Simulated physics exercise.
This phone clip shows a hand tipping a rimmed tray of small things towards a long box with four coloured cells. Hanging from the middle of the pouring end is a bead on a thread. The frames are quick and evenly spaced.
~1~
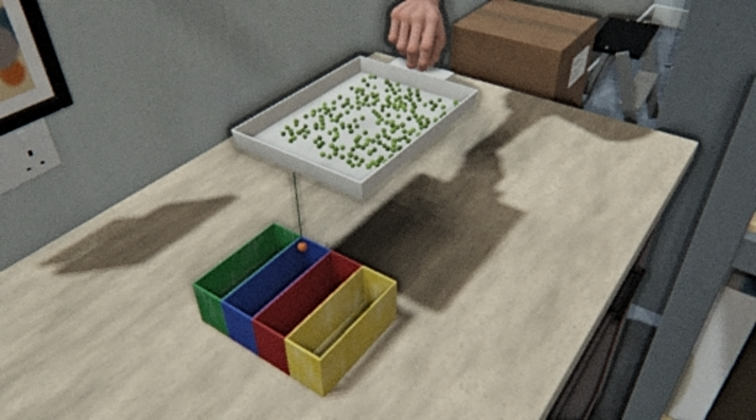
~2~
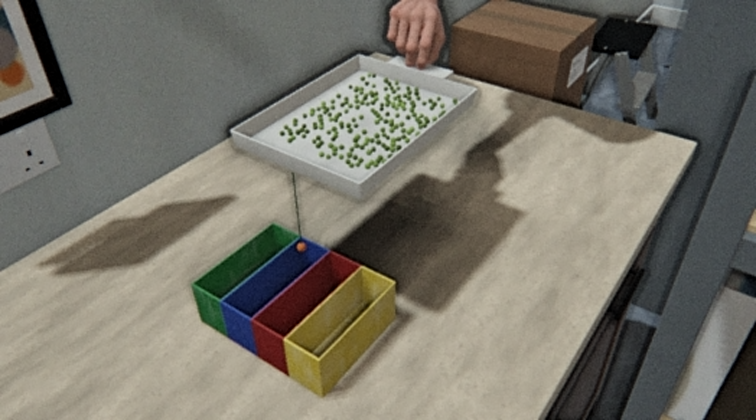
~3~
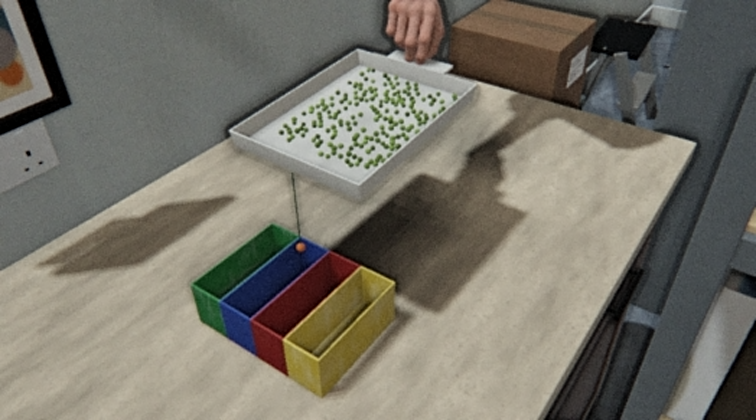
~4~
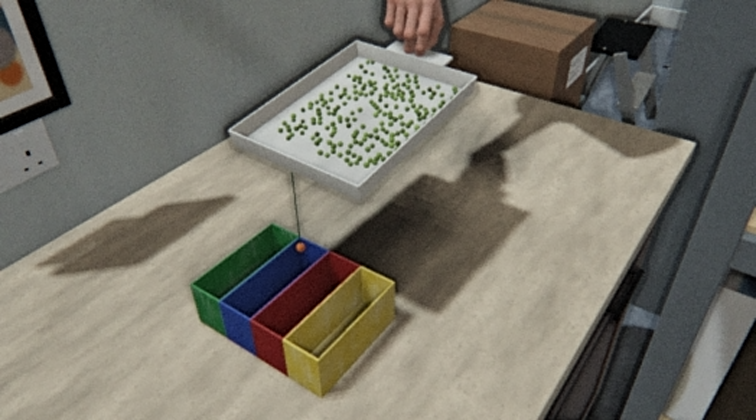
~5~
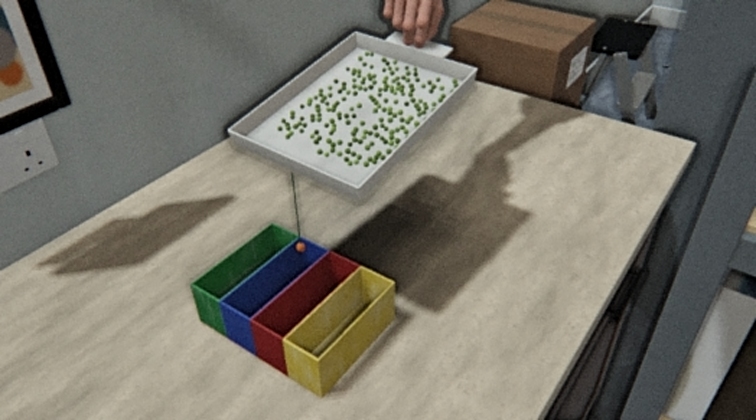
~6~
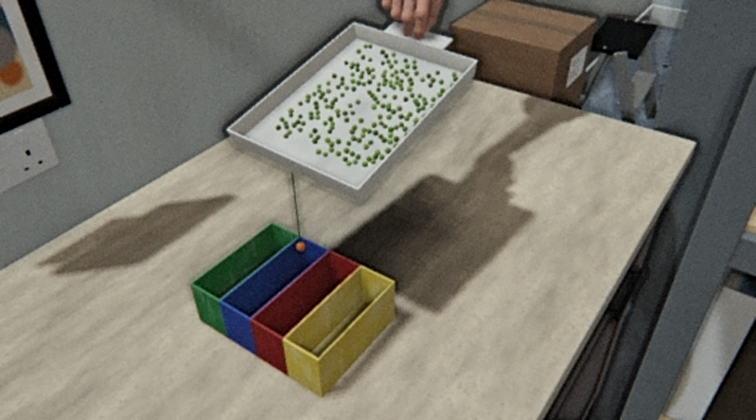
A hand at the top grips a white rimmed tray scattered with small green pea-like balls, above a pale wooden tabletop seen from above at an angle. Below the tray sits a box with green, blue, red and yellow cells from left to right, near a small orange bead hanging on a thread. The hand slowly tilts the tray, its far end rising slightly, while the camera stays still.
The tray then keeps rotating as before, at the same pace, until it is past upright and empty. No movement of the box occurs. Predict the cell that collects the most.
I would say the yellow cell.
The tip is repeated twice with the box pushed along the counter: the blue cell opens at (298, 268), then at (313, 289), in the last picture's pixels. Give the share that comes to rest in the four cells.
Close to 100 %, followed by close to 100 %.
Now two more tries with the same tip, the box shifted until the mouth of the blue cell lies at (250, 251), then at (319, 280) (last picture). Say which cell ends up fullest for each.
One: The yellow cell. Two: Red.
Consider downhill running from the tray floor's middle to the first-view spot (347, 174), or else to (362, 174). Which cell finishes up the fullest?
First try: Yellow. Second try: The cell in yellow.
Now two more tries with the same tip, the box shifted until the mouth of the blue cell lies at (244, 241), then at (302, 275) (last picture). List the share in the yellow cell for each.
20% for the first placement, 20% for the second.
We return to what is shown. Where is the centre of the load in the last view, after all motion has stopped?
The centre ends up roughly at (321, 344).
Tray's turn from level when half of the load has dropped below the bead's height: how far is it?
Roughly 105 degrees from level.
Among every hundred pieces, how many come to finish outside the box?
Near 0 %.
Just after the last frame, tray tipped steeply; almost all on the tray; just a few falling or outside the box.
A moment on, tray tipped right over; the larger part on the tray; just a few in the yellow cell; just a few in the red cell; about a tenth falling or outside the box.
Further on, tray tipped past a quarter turn; roughly half in the yellow cell; roughly a third in the red cell; about a tenth in the blue cell; just a few in the green cell; just a few falling or outside the box.
When it is over, tray tipped past a quarter turn; roughly half in the yellow cell; roughly a third in the red cell; about a tenth in the blue cell; just a few in the green cell; just a few outside the box.
